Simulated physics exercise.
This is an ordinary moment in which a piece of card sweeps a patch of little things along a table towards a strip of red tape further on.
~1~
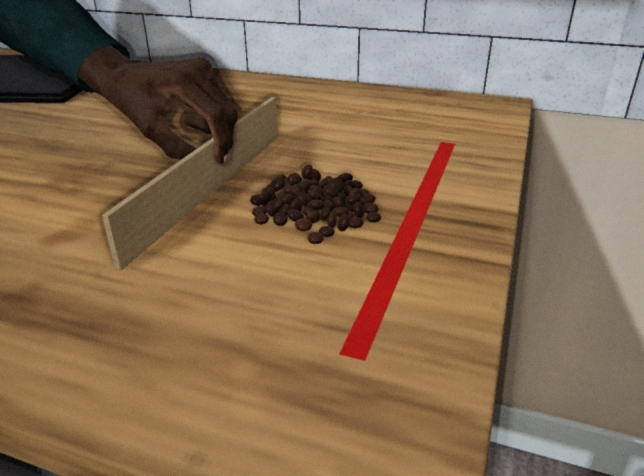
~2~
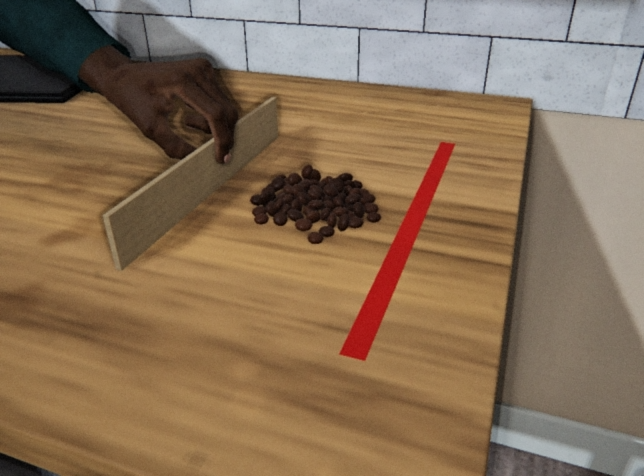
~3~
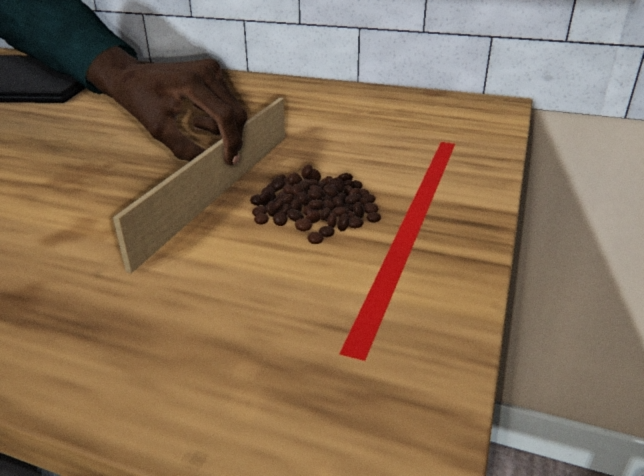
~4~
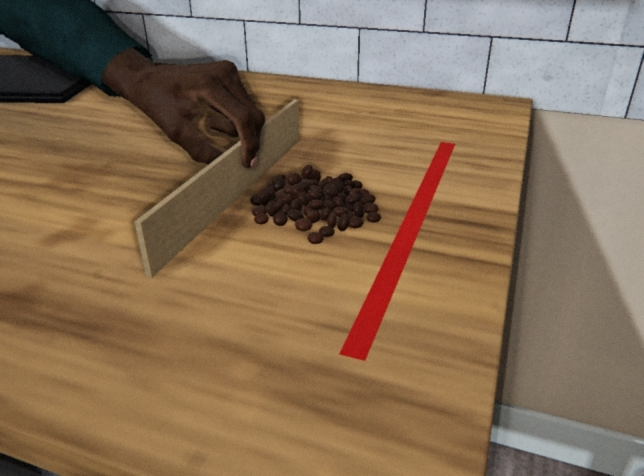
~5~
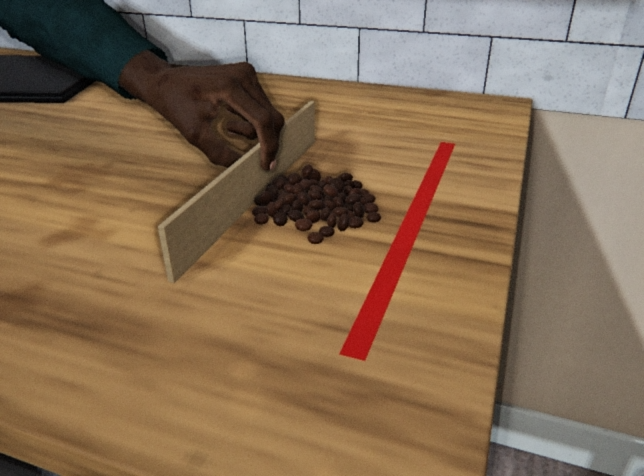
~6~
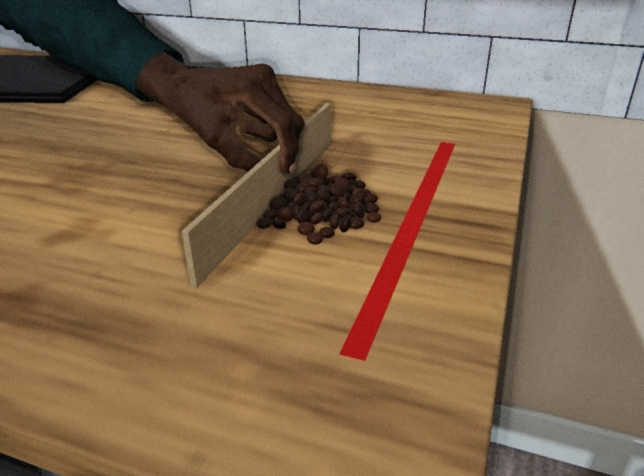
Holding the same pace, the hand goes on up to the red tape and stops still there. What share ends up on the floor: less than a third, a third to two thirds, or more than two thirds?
The lost share is smaller than a third.
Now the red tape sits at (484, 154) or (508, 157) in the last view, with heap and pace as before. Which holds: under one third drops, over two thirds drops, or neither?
Between a third and two thirds; above two thirds.
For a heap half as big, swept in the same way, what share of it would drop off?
Expected share: Around 0 %.
Soon, piece of card still moving, near (351, 163); heap all on the table, its front near (434, 224).
A while on, piece of card stopped at the red tape; heap all on the table, its front near (516, 238).
Towards the end, piece of card stopped at the red tape; heap a stray few over the edge.
Finally, piece of card stopped at the red tape; heap a stray few over the edge.
